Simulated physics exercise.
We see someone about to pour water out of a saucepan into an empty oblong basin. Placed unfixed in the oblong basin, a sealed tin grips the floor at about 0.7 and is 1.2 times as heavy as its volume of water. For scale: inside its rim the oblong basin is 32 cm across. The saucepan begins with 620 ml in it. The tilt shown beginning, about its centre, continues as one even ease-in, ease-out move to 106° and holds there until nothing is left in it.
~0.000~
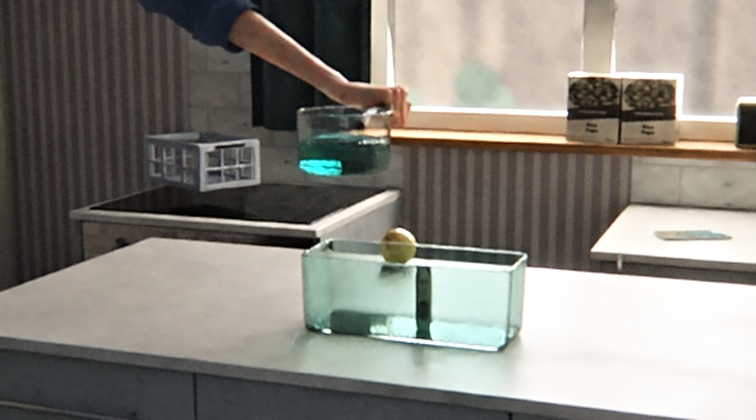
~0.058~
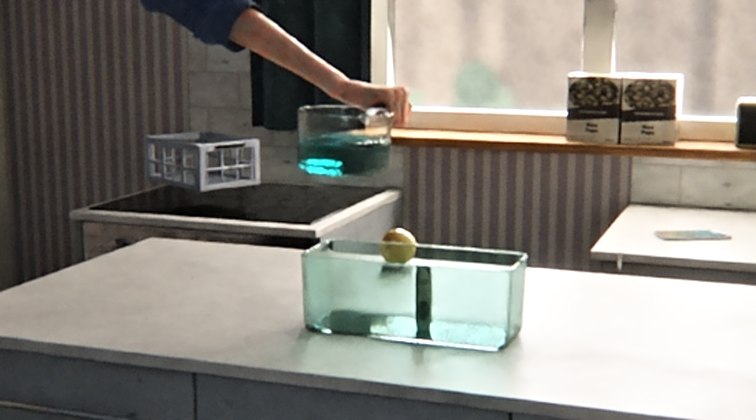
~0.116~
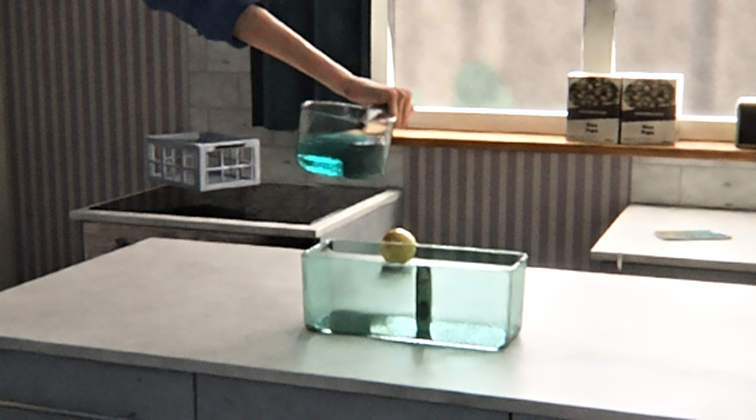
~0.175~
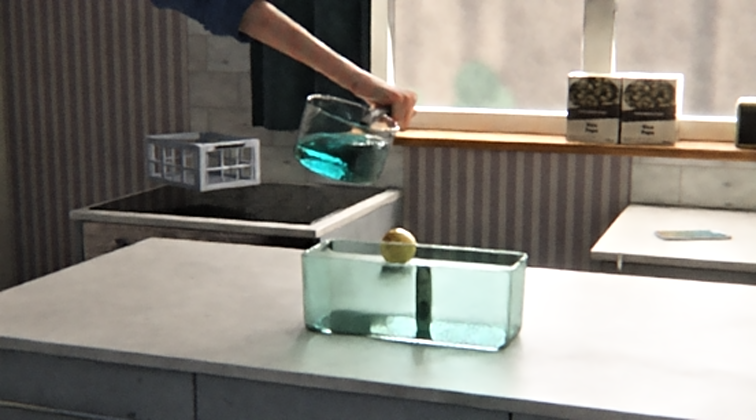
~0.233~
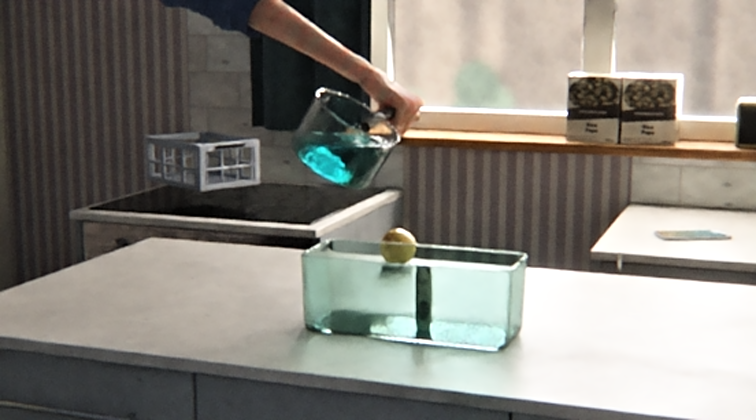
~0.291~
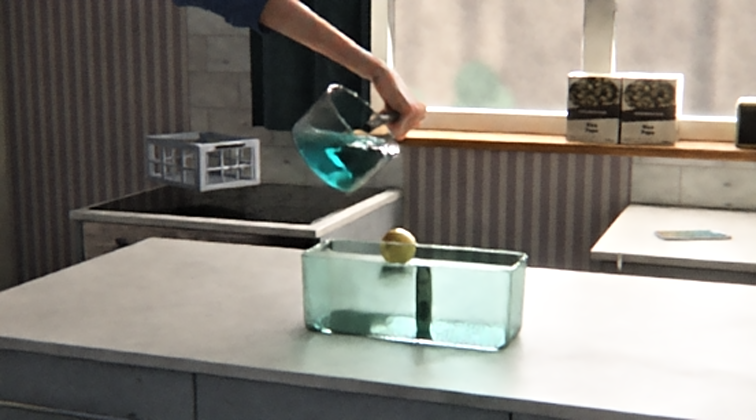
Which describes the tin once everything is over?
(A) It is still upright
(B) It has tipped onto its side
Option B: It has tipped onto its side.
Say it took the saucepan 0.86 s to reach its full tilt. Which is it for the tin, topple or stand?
Tips over.
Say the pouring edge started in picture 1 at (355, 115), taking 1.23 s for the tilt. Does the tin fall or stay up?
It does not tip.
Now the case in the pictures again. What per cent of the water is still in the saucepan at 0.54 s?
Near 34 in a hundred.
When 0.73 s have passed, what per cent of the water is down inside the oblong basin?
The fraction sits near 78 in a hundred.
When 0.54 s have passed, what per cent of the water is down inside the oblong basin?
Fraction in basin: Approx. 20%.
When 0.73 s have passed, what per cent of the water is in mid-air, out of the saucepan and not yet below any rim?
Roughly 12 per cent.
After 0.54 s the tilt is 101° and 34 per cent is still to pour; the tin stands where it began.
After 0.73 s the tilt is 106° and 10 per cent is still to pour; the tin leans 8°.
After 0.92 s the tilt is 106° and 1 per cent is still to pour; the tin leans 40°.
After 1.13 s the tilt is 106° and 0 per cent is still to pour; the tin lies on its side.
In the end the tin lies on its side.
